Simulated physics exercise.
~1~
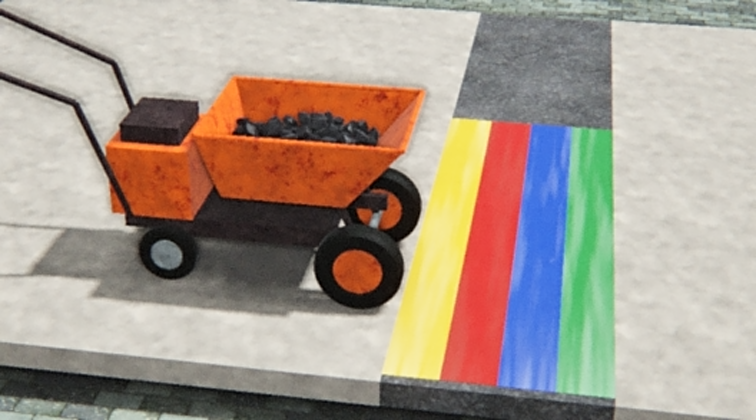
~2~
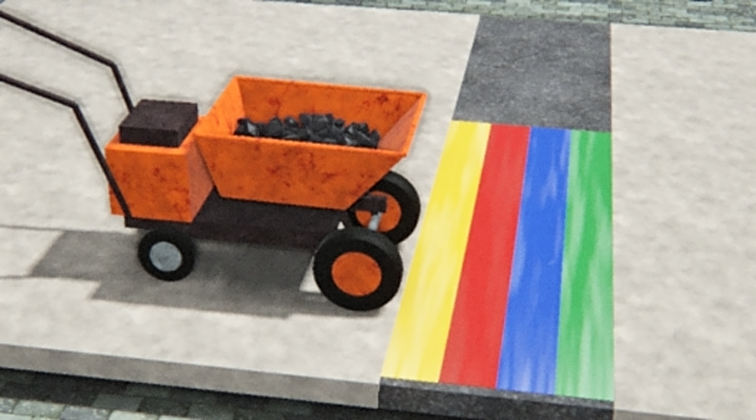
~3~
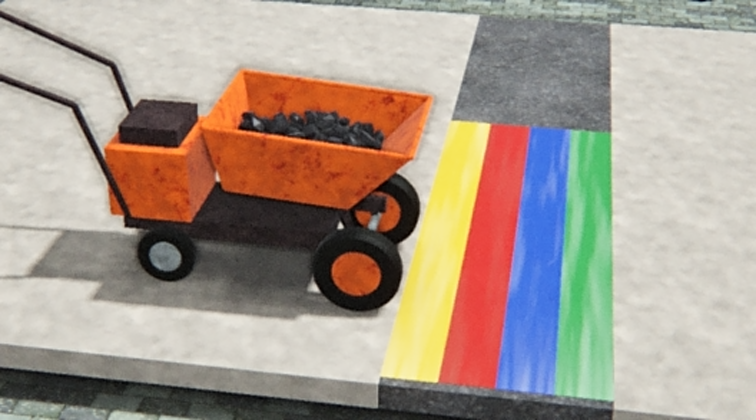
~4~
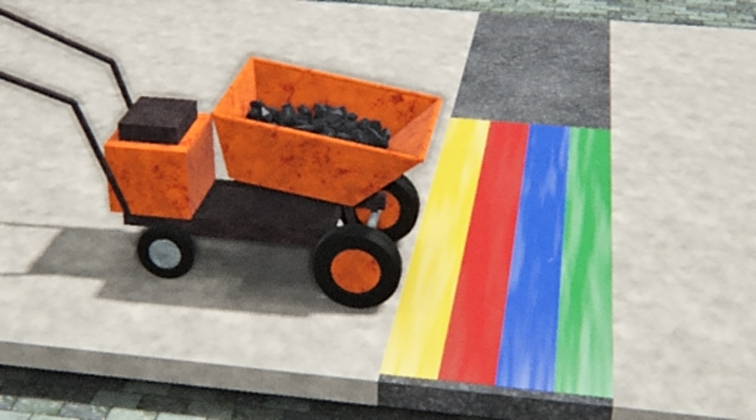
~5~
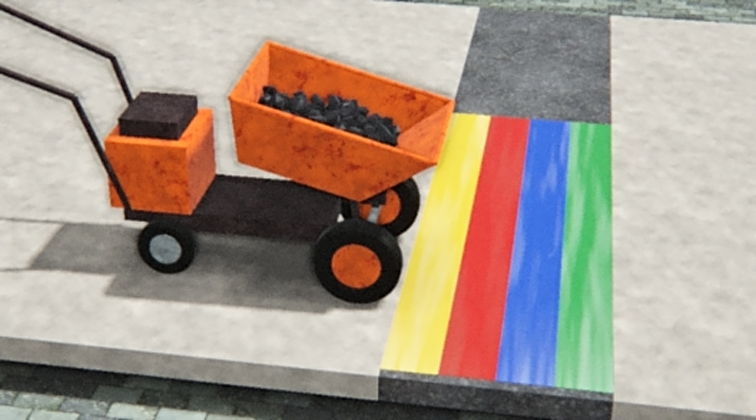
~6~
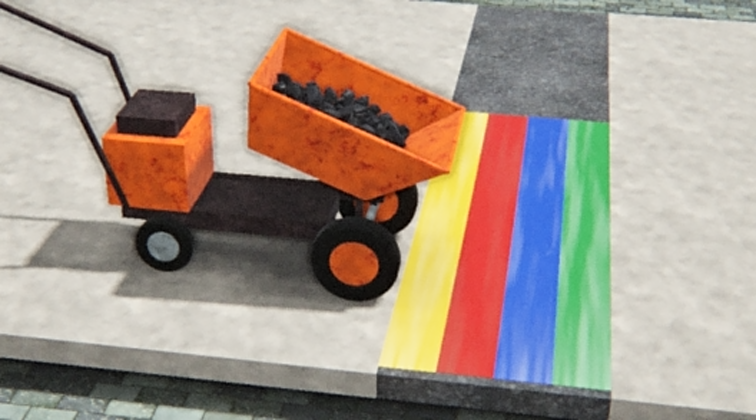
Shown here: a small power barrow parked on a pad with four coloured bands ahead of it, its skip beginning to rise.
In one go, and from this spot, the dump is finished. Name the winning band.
The blue band.
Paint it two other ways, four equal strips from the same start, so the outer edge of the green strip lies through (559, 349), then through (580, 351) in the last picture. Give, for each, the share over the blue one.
First case 10 per cent, second case 30 per cent.
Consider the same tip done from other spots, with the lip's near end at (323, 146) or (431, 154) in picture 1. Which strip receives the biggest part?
One by one: That red strip and the green strip.
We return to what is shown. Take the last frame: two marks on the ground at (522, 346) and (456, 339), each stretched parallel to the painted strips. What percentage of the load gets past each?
Result, first then second: 60 %, 80 %.
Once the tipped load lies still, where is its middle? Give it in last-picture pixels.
Once nothing moves, the middle sits near (551, 275).
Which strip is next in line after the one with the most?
Runner-up - the green one.
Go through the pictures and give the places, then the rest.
The first picture shows lip of the skip at (402, 152), level; top of the load at (303, 134), lumps of coal; yellow strip at (419, 338); red strip at (474, 344); blue strip at (530, 349); green strip at (587, 355).
The second picture shows lip of the skip at (404, 155), tipped barely; top of the load at (304, 135).
The third picture shows lip of the skip at (411, 158), tipped barely; top of the load at (294, 136).
The fourth picture shows lip of the skip at (421, 161), tipped a little; top of the load at (296, 129).
The fifth picture shows lip of the skip at (435, 164), tipped clearly; top of the load at (289, 115).
The sixth picture shows lip of the skip at (447, 172), tipped clearly; top of the load at (301, 106); yellow strip at (416, 330); red strip at (471, 336); blue strip at (526, 342); green strip at (583, 347).
Soon, skip tipped steeply; all in the skip.
A while on, skip tipped right over; about half in the skip; a stray few over the red strip; about a third over the blue strip; a small part over the green strip.
Towards the end, skip tipped right over; about a quarter in the skip; a small part over the red strip; about a third over the blue strip; about a quarter over the green strip; a small part off the paint.
Finally, skip tipped right over; about a quarter in the skip; none over the yellow strip; a small part over the red strip; about a third over the blue strip; about a quarter over the green strip; a small part off the paint.
